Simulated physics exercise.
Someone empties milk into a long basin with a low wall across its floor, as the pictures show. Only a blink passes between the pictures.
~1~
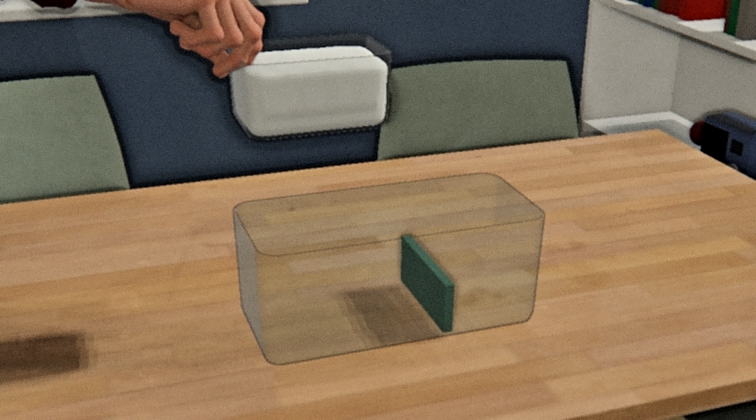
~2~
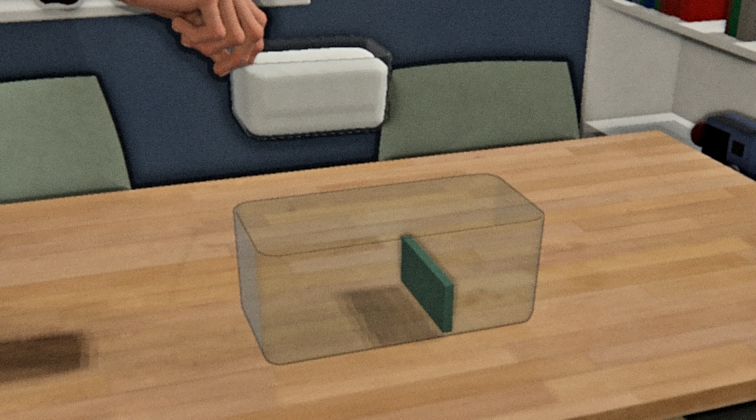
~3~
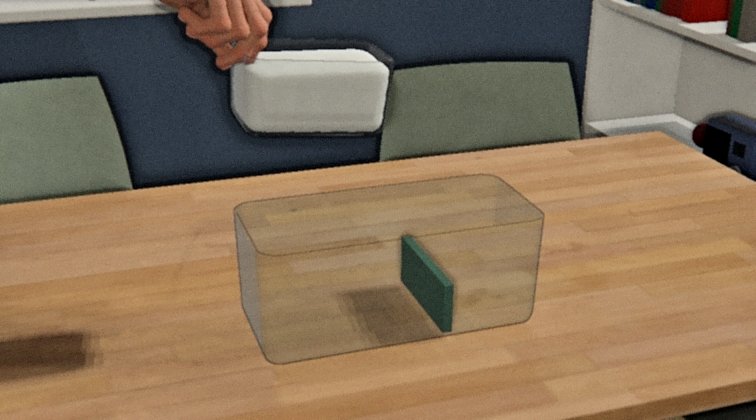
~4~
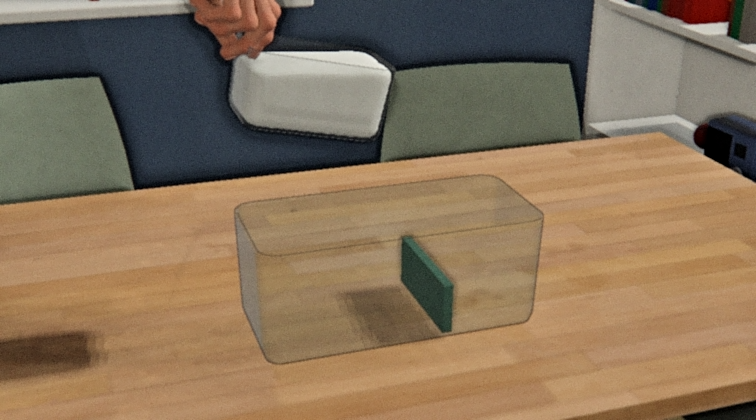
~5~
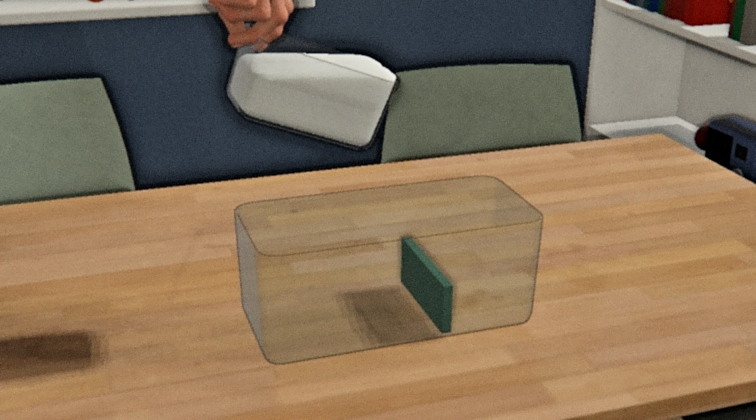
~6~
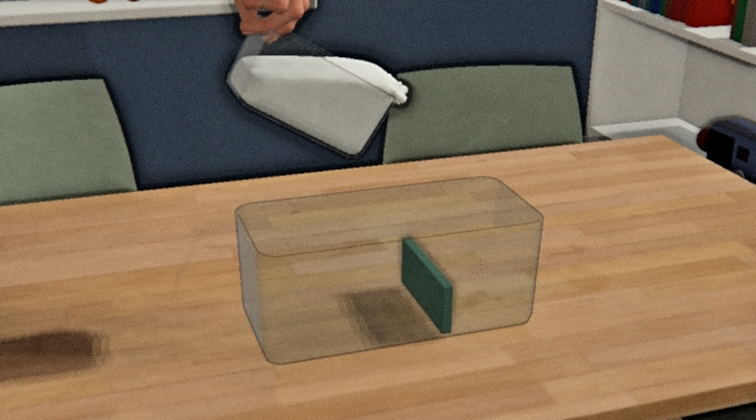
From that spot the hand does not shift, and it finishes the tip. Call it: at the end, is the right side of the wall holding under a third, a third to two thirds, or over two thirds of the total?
The right side holds a third to two thirds of the total.
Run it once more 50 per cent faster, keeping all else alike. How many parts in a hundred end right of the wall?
About 40 per cent.
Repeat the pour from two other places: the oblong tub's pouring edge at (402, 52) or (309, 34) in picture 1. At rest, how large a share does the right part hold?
It comes to 65 % the first time and 5 % the second.
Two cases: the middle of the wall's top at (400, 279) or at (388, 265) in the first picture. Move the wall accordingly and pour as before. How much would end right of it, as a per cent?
About 70 per cent on the first try, and 80 per cent on the second.
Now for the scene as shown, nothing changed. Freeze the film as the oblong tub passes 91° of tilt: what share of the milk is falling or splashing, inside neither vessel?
Estimate: Some 40 per cent.
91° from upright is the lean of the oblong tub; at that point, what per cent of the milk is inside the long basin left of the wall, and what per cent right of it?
On the left 5 per cent, on the right 35 per cent.
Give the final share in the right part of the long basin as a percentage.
About 55 percent.
A moment on, the oblong tub is tipped on its side and 21 per cent is still to pour, 3 is left of the wall and 33 right of it.
Next, the oblong tub is tipped right over and 4 per cent is still to pour, 31 is left of the wall and 55 right of it.
Then the oblong tub is tipped right over and 0 per cent is still to pour, 42 is left of the wall and 52 right of it.
Later the oblong tub is tipped right over and 0 per cent is still to pour, 44 is left of the wall and 53 right of it.
At rest 44 per cent lies left of the wall, 52 right of it and 4 outside.
